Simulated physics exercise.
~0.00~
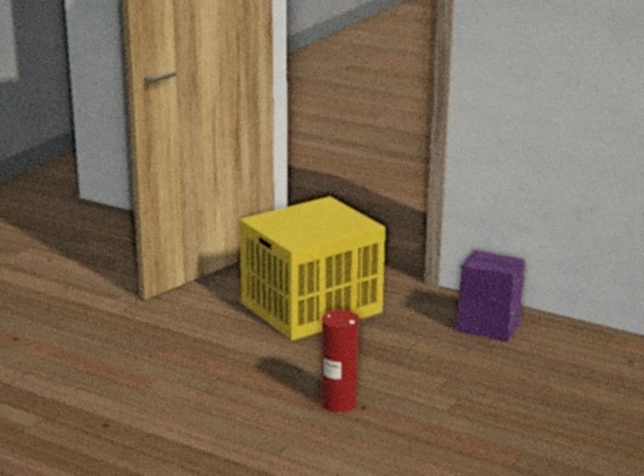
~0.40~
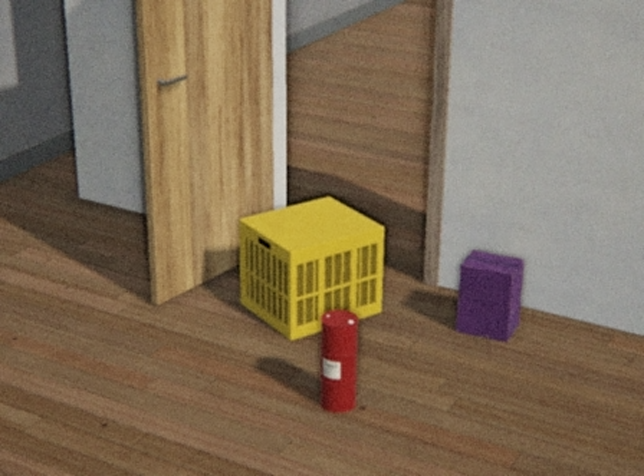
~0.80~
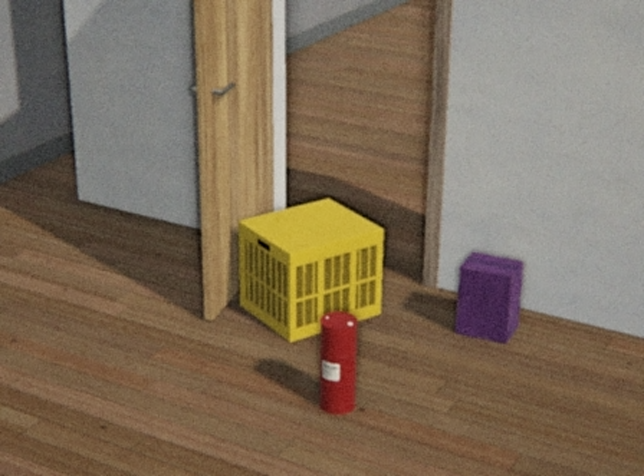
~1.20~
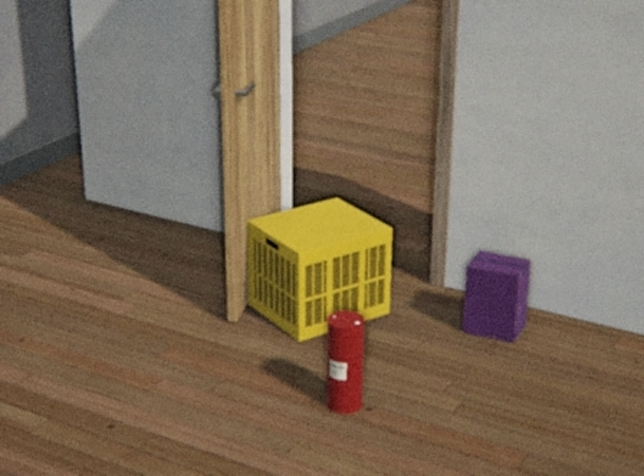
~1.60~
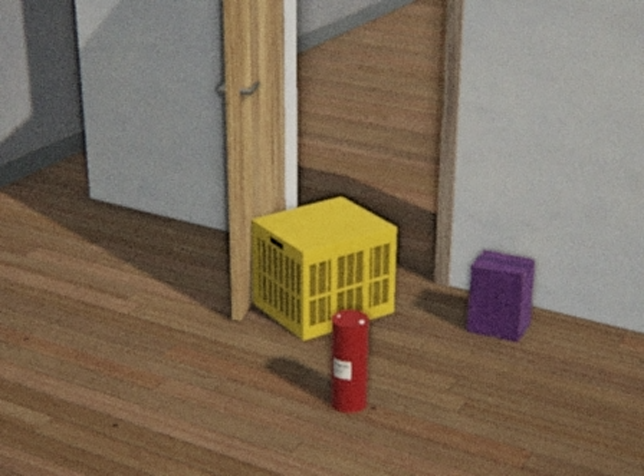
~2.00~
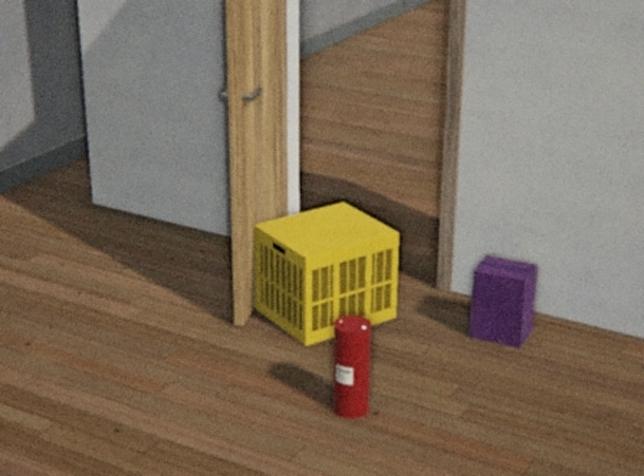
At the start, a wooden door stands wide open in a doorway, with a yellow crate beside it, a red canister in front and a purple box to the right by the wall. With nobody in sight, the door begins to swing, its free edge moving right toward the crate. It keeps turning until it looks narrow, then slows near the crate's left side. The view sways slightly while the crate, canister and box stay put. Finally the door rests close against the crate, still well open and short of its frame.
